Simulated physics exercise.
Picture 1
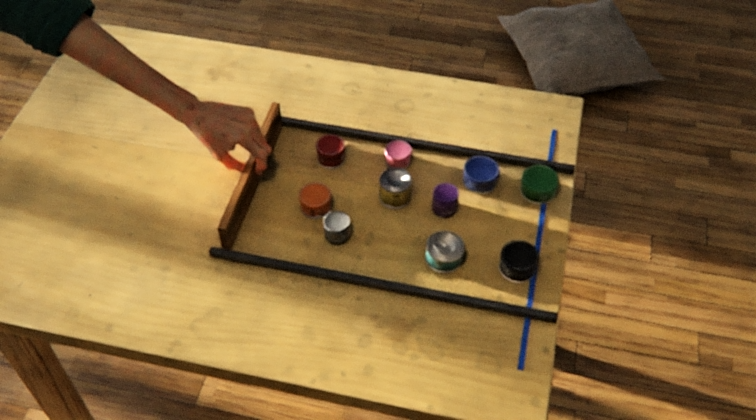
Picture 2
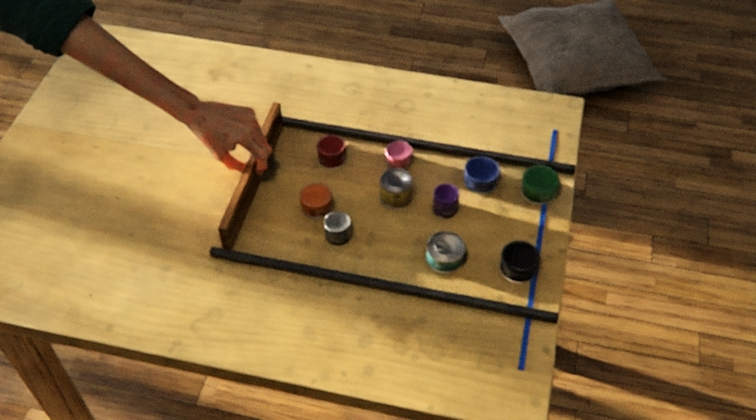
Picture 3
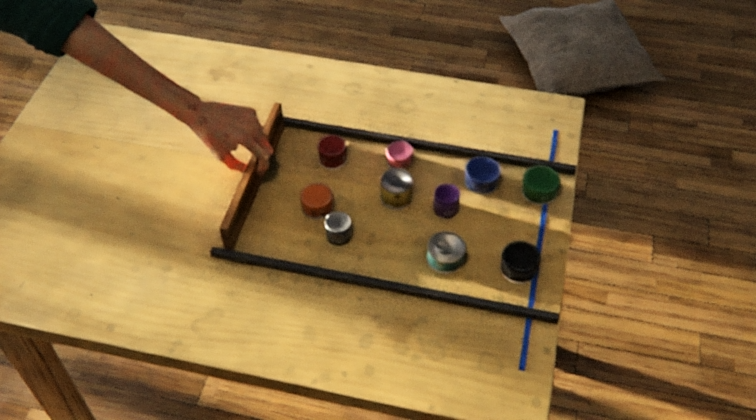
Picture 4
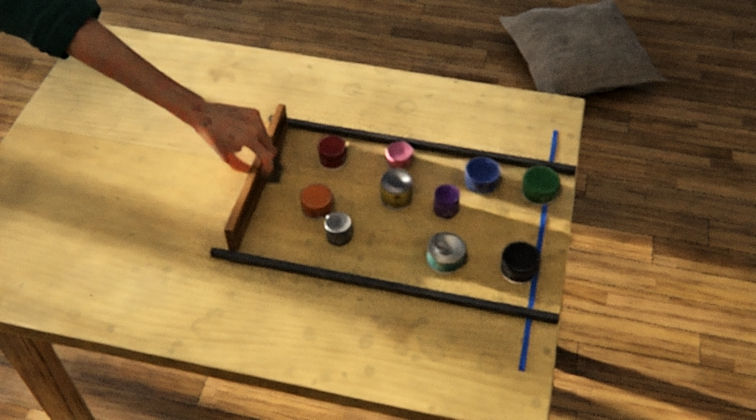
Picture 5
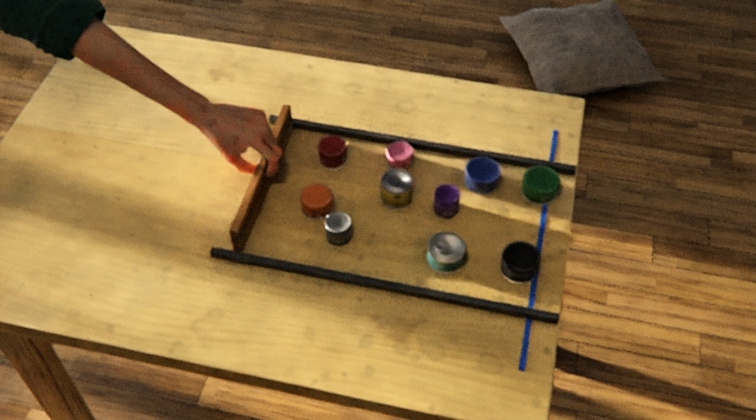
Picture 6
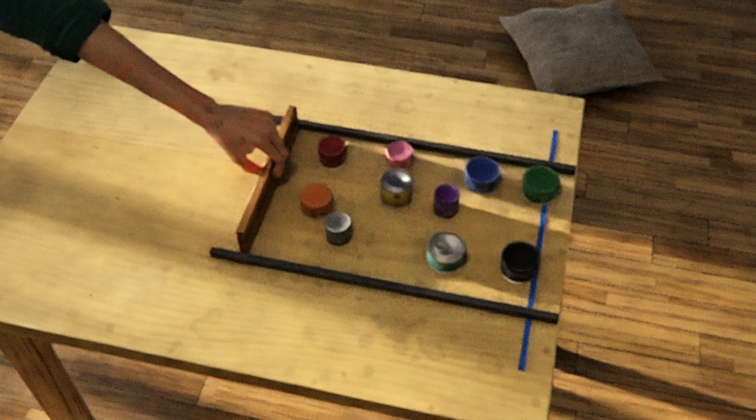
A hand reaching in from the upper left slides a brown board slightly to the right between two dark rails, while the small pots and tins ahead of it stay essentially still. Red, orange, pink, silvery, purple, blue, green and black containers are scattered there, with blue tape crossing at the right. The steady view looks down on a pale wooden table, a grey cushion lying on the plank floor beyond.
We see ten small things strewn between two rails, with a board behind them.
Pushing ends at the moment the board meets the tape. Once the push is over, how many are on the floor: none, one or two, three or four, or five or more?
On the floor: Five or more.
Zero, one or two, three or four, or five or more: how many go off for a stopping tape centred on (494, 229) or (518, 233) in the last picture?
The first spot gives one to two and the second gives one to two.
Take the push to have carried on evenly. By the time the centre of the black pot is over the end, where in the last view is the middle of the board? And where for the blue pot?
Middle approx. at (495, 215), then approx. at (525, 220).
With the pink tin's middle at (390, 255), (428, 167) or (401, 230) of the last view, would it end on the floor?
Going through the places in order, it keeps its spot, it keeps its spot, and it ends up falling.
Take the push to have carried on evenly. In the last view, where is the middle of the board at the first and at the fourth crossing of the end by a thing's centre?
At (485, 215) for the first, at (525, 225) for the fourth.
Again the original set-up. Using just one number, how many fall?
Count of fallen: 5.
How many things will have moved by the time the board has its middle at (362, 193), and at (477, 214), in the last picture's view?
At the first place 4, at the second 10.
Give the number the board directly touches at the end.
It ends up touching 5.
Early on, none off yet; green tin at rest near (540, 186); black pot at rest near (519, 263); blue pot at rest near (482, 176).
A while later, none off yet; green tin at rest near (540, 186); black pot at rest near (519, 263); blue pot at rest near (484, 177).
Further along, none off yet; green tin travelled about its own width near (578, 186); black pot travelled about its own width near (562, 270); blue pot travelled well along near (542, 182).
Finally, the number that fall off is five or more; lost, purple tub, turquoise pot, blue pot, black pot and green tin.
